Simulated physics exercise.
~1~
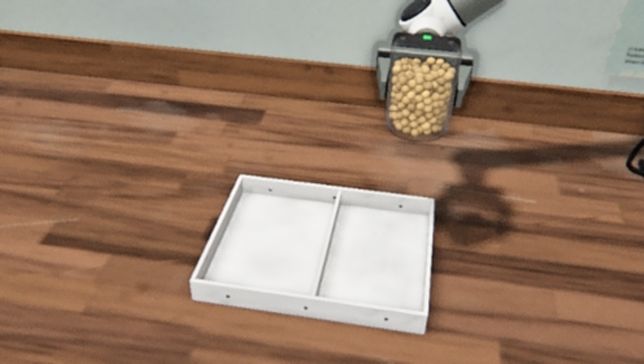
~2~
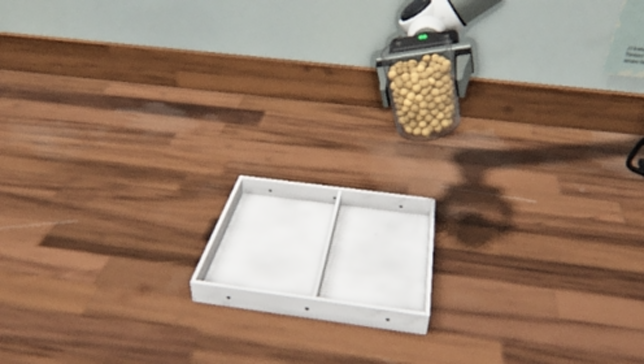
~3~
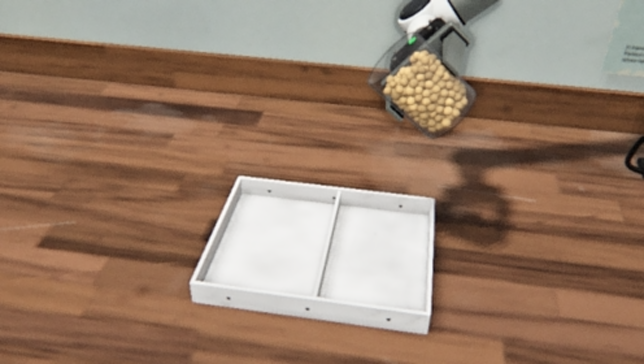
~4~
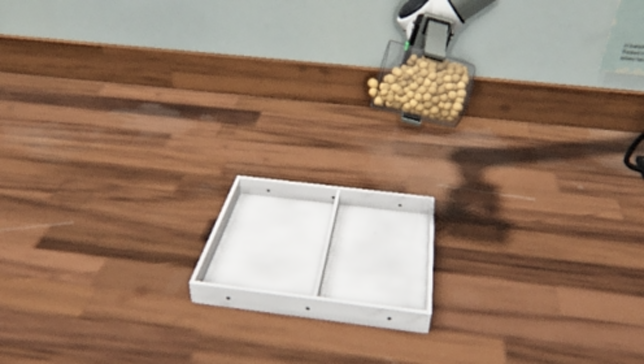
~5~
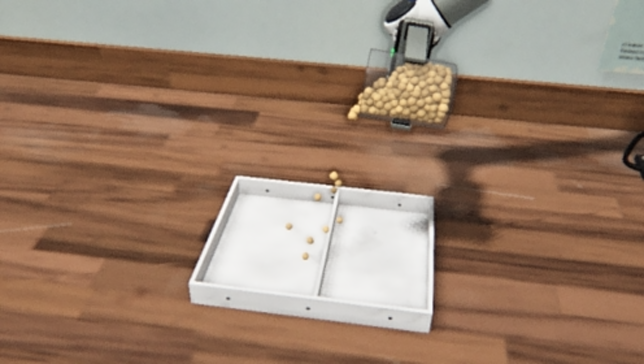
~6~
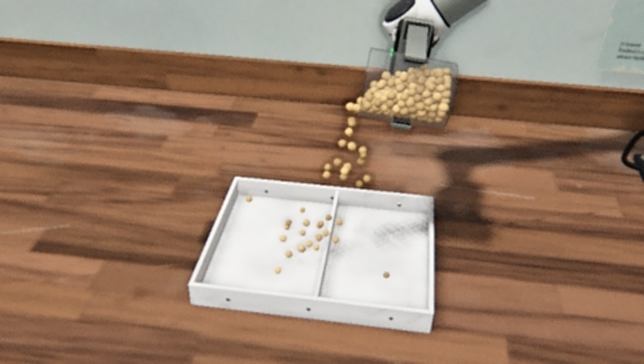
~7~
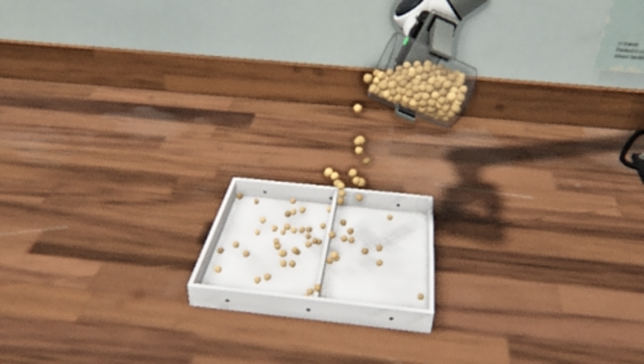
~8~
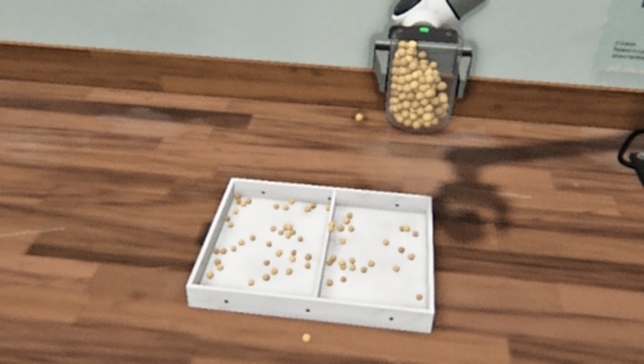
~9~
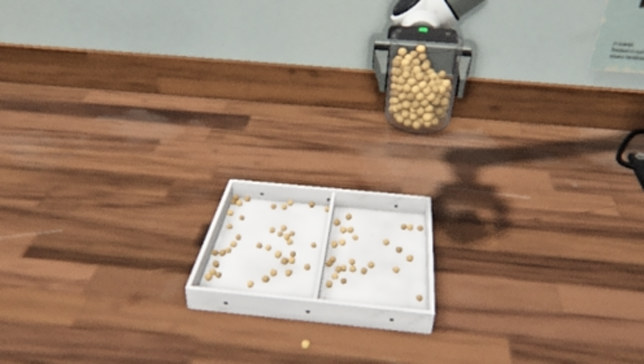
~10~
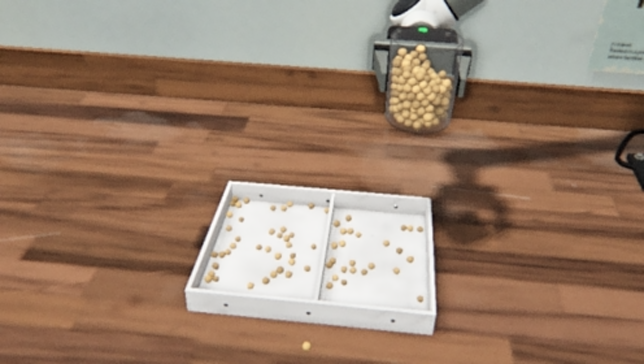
A robot arm tips a clear beaker, scatters some chickpeas across a divided white tray, and rights it.
